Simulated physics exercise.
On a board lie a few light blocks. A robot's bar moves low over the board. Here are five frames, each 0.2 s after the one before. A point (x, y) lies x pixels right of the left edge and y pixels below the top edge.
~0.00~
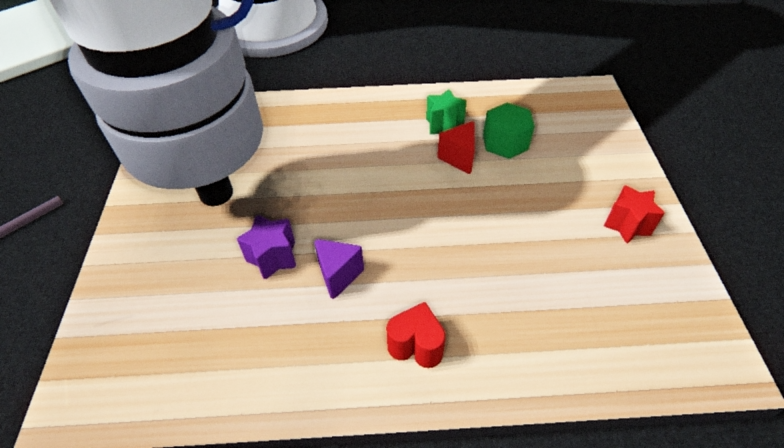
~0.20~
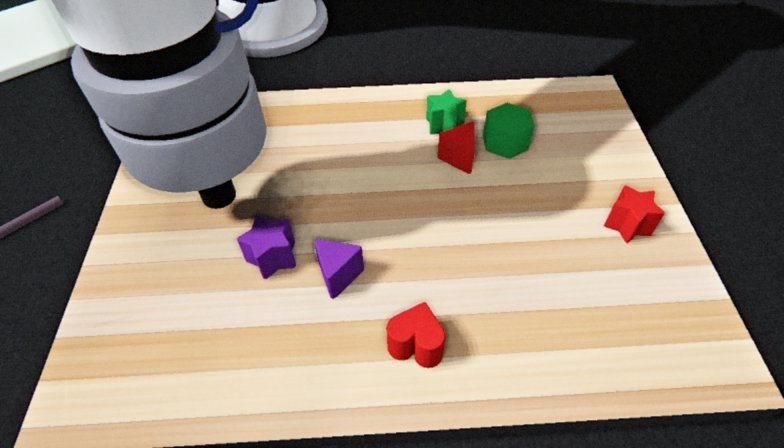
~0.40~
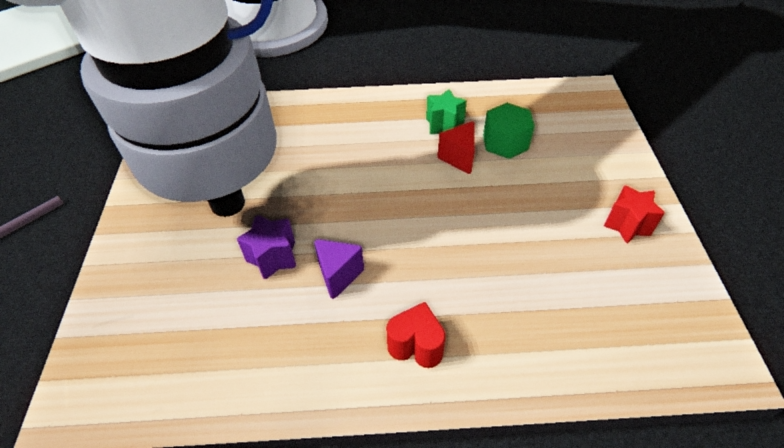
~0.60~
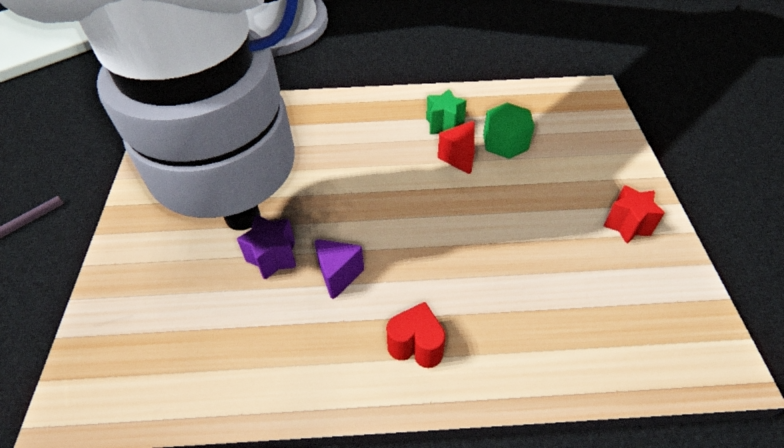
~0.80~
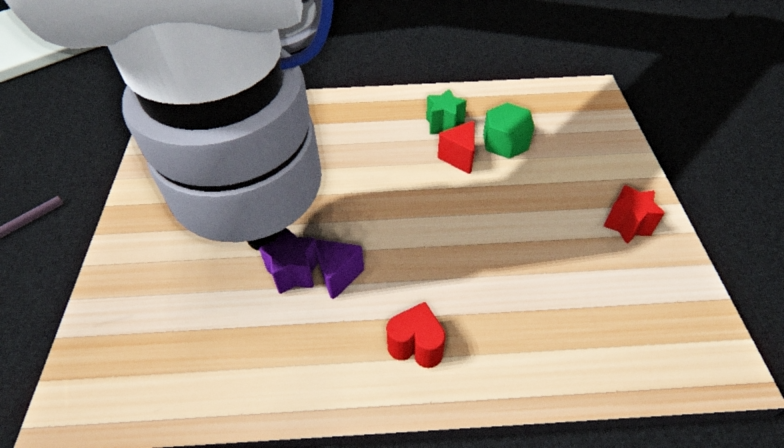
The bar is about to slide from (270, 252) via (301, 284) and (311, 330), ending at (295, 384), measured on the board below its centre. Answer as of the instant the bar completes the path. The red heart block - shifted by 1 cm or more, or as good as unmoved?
It barely shifts, if at all.
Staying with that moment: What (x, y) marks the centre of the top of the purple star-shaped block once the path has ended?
The centre of its top face lies at (348, 300).
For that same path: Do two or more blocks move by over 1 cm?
I expect so.
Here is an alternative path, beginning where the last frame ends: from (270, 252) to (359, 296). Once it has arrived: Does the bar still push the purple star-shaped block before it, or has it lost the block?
Ahead of the bar.
On the path given first. One third of the way, bar (297, 269); purple star-shaped block (330, 275), turned 15° anticlockwise; purple three-sided block (371, 268).
Two thirds of the way, bar (307, 317); purple star-shaped block (348, 299), turned 55° anticlockwise; purple three-sided block (384, 273), turned 15° anticlockwise.
At the end, bar (290, 373); purple star-shaped block (348, 300), turned 55° anticlockwise; purple three-sided block (384, 273), turned 15° anticlockwise; red heart block in place.
